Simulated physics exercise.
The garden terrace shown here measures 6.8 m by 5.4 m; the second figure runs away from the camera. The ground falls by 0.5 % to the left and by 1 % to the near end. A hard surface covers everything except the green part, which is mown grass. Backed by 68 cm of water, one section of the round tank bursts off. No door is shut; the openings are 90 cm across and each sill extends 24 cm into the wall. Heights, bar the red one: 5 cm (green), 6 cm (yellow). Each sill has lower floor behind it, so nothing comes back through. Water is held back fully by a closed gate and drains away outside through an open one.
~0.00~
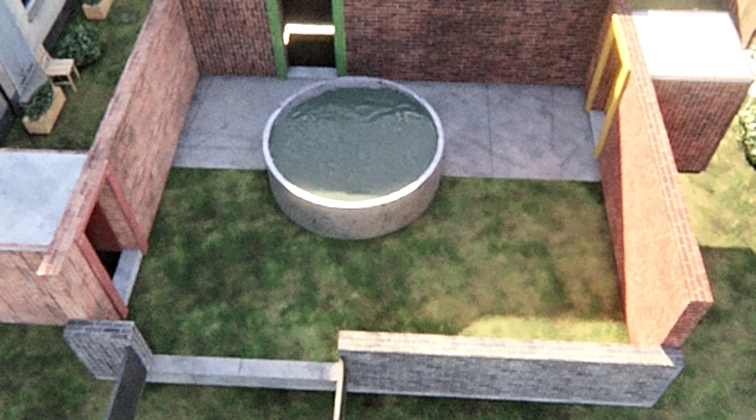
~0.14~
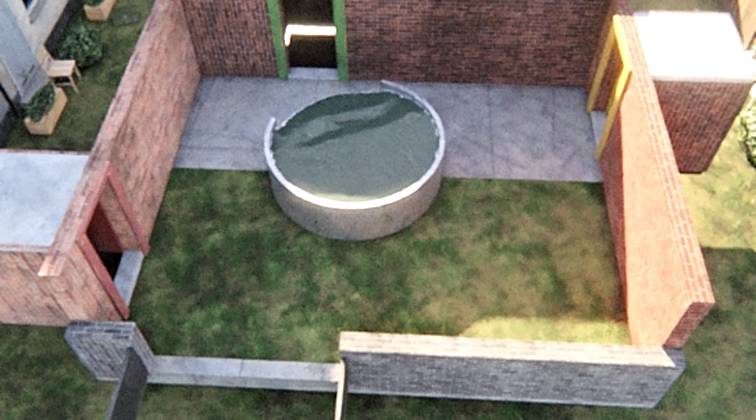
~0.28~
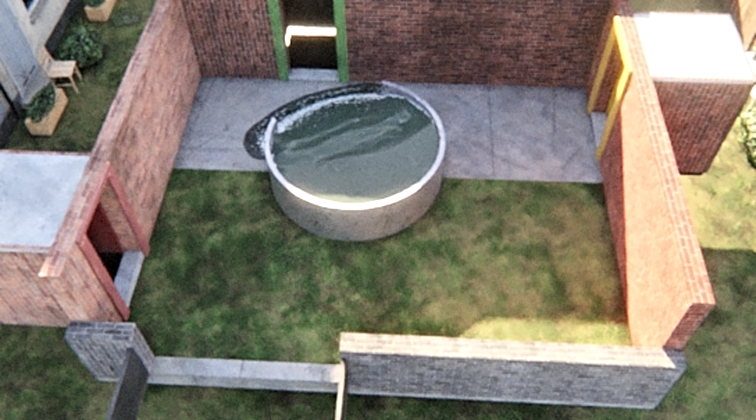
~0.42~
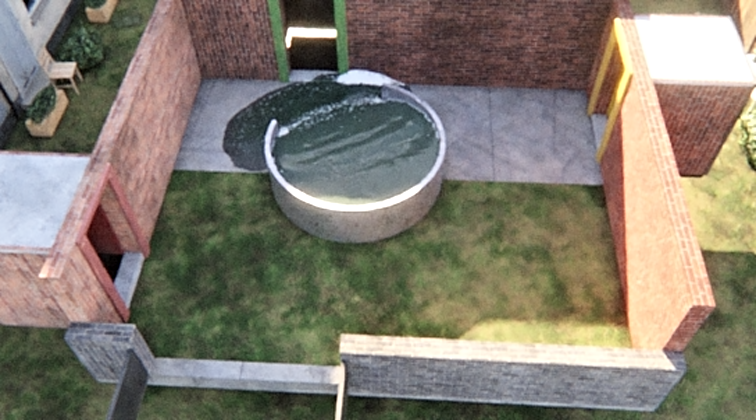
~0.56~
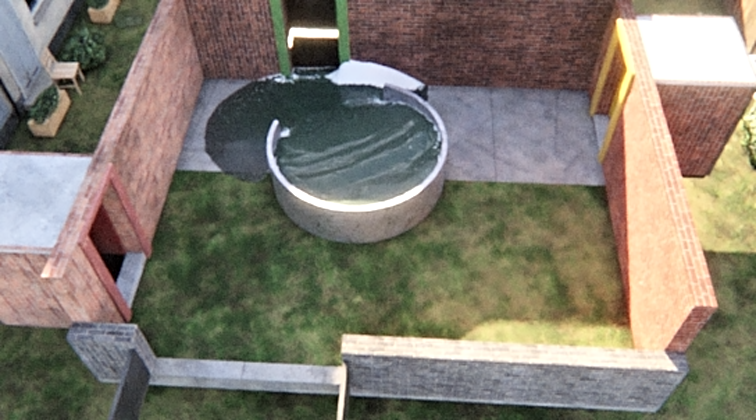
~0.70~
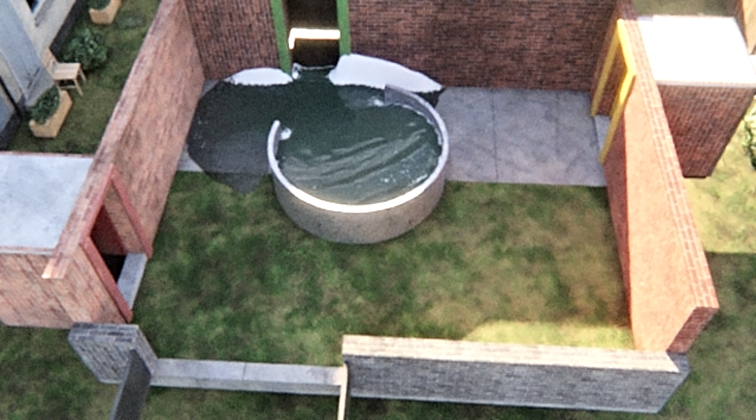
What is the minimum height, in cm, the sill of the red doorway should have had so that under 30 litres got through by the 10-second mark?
About 7 cm.
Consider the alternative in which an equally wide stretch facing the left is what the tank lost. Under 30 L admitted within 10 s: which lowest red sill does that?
I'd say close to 14.0 cm.
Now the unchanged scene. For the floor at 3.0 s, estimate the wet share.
Around 50 per cent of the floor.
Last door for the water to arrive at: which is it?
The red door.
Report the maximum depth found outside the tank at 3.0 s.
Close to 35 centimetres.
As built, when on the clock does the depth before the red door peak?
Crest at t of about 6.0 s.
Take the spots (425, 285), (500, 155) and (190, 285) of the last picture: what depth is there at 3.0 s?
First 0, then 3, then 6 cm.
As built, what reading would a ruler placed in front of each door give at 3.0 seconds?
The green door has 24 cm, the yellow door 11 cm and the red door 8 cm.
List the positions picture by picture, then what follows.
In the first picture, the round tank at (354, 140) is whole and still, 68 cm deep; the red door at (112, 240) is dry.
In the second picture, water pours out on the far side and has run 0.3 m, to a hidden place; about 8 cm deep outside, 68 cm at the back.
In the third picture, the front is at (253, 132), 0.7 m from the gap on the far side; 1.6 m2 of floor is wet, 68 cm left at the back.
In the fourth picture, the gap is on the far side, the front 1.1 m out at (244, 112); the back of the round tank holds 68 cm.
In the fifth picture, the front is at (224, 105), 1.6 m from the gap on the far side; 4.5 m2 of floor is wet, 68 cm left at the back.
In the sixth picture, the front is at (225, 82), 2.0 m from the gap on the far side; 5.4 m2 of floor is wet, 65 cm left at the back; 2.2 m in a straight line remain to the red door at (117, 244).
After 1.4 s water covers 20 % of the floor, deepest (50 cm) near (224, 86); it has not reached the red door.
After 3.0 s water covers 50 % of the floor, deepest (35 cm) near (212, 93); 8 cm at the red door, 0 litres in over its 15 cm sill.
After 10.0 s water covers 95 % of the floor, deepest (10 cm) near (118, 355); 8 cm at the red door, 0 litres in over its 15 cm sill.
At the red door as built, the water arrived by 2.9 s and peaked near 12 cm at 6.2 s.
With a sill of 6 cm, 44 litres would have come in within the 10 s; with 8 cm, 18 litres. So under 30 litres takes about 7 cm.
